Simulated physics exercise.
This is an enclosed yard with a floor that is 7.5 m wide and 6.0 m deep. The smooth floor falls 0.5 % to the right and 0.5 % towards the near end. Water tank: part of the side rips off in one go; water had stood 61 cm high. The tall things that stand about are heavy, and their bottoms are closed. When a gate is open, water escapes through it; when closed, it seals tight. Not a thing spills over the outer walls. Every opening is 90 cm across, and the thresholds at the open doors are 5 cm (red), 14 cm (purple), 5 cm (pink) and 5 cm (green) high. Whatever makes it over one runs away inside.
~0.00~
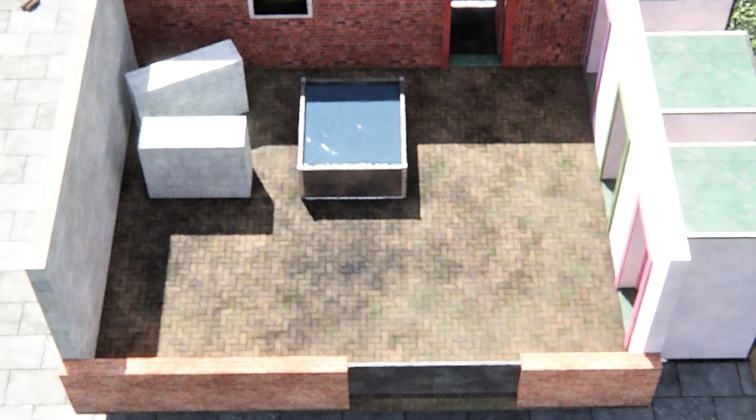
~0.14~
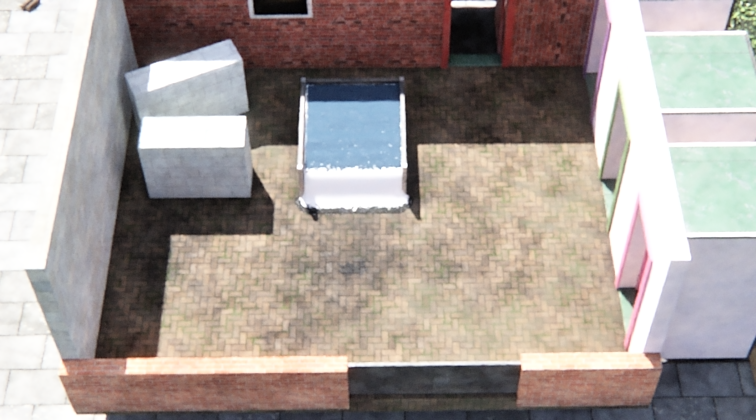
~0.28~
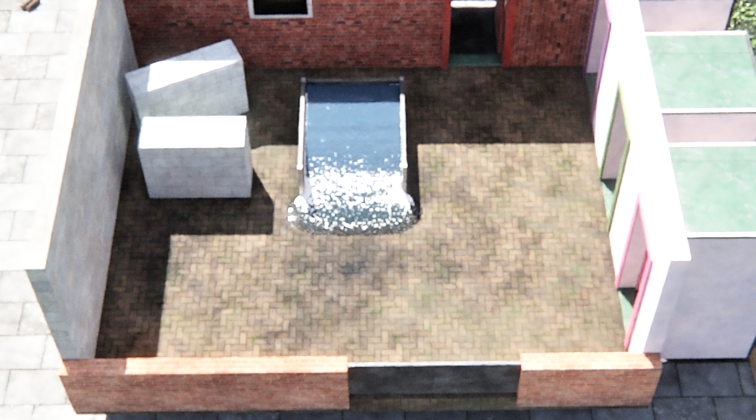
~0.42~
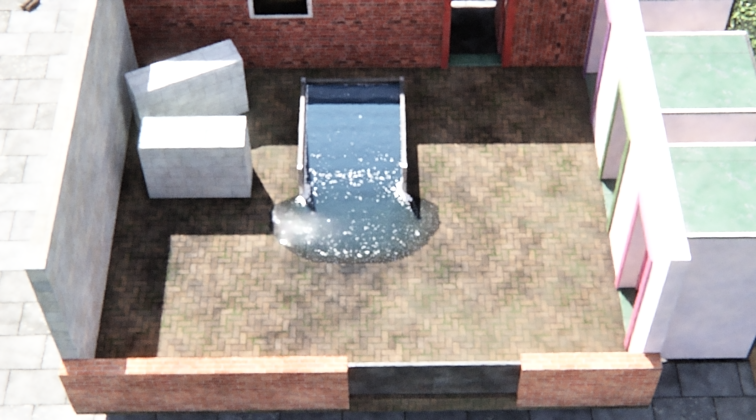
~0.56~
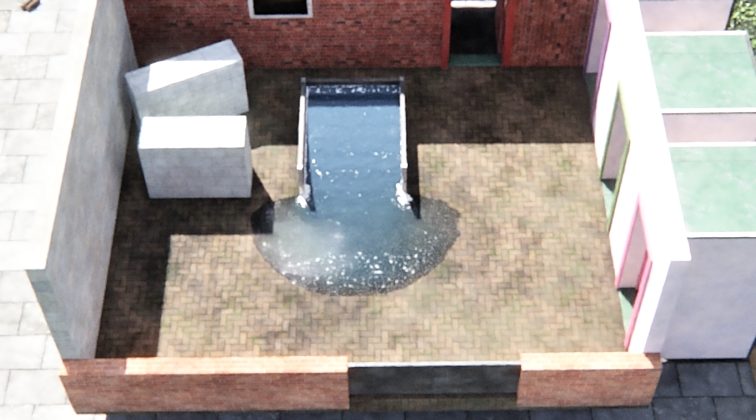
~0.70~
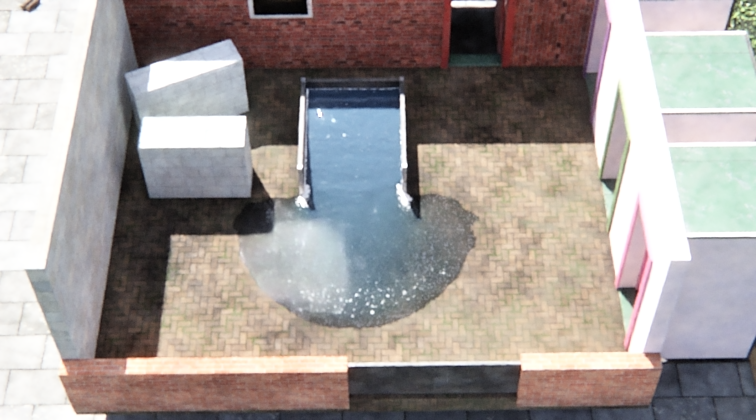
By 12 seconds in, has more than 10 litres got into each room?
Room by room: Behind the red door, no; behind the purple door, no; behind the pink door, yes; behind the green door, no.
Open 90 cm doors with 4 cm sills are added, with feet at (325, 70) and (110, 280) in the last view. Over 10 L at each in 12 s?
In turn: Below, over.
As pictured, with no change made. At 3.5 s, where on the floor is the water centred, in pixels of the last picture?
Roughly (359, 299).
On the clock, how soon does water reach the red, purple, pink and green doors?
Red = 7.0 s, purple = 5.5 s, pink = 2.8 s, green = 4.0 s.
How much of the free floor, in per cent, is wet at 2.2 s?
About 40 per cent.
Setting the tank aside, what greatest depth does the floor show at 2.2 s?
It tops out at some 27 cm.
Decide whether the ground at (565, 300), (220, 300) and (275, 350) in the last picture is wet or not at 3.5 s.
Well, the first is drenched, the next drenched, the last drenched.
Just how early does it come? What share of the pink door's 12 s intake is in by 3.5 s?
About 5 per cent.
After 1.4 s water covers 30 % of the floor and is deepest (27 cm) near (354, 384); red door not reached, purple door not reached, pink door not reached, green door not reached.
After 2.2 s water covers 40 % of the floor and is deepest (27 cm) near (341, 384); red door not reached, purple door not reached, pink door not reached, green door not reached.
After 3.5 s water covers 40 % of the floor and is deepest (25 cm) near (616, 381); red door not reached, purple door not reached, pink door 14 cm at the sill, 8 L in, green door not reached.
After 7.0 s water covers 75 % of the floor and is deepest (11 cm) near (140, 138); red door not reached, purple door 3 cm at the sill, 0 L in, pink door 9 cm at the sill, 95 L in, green door 5 cm at the sill, 0 L in.
After 12.0 s water covers 95 % of the floor and is deepest (10 cm) near (629, 381); red door 3 cm at the sill, 0 L in, purple door 5 cm at the sill, 0 L in, pink door 7 cm at the sill, 110 L in, green door 5 cm at the sill, 0 L in.
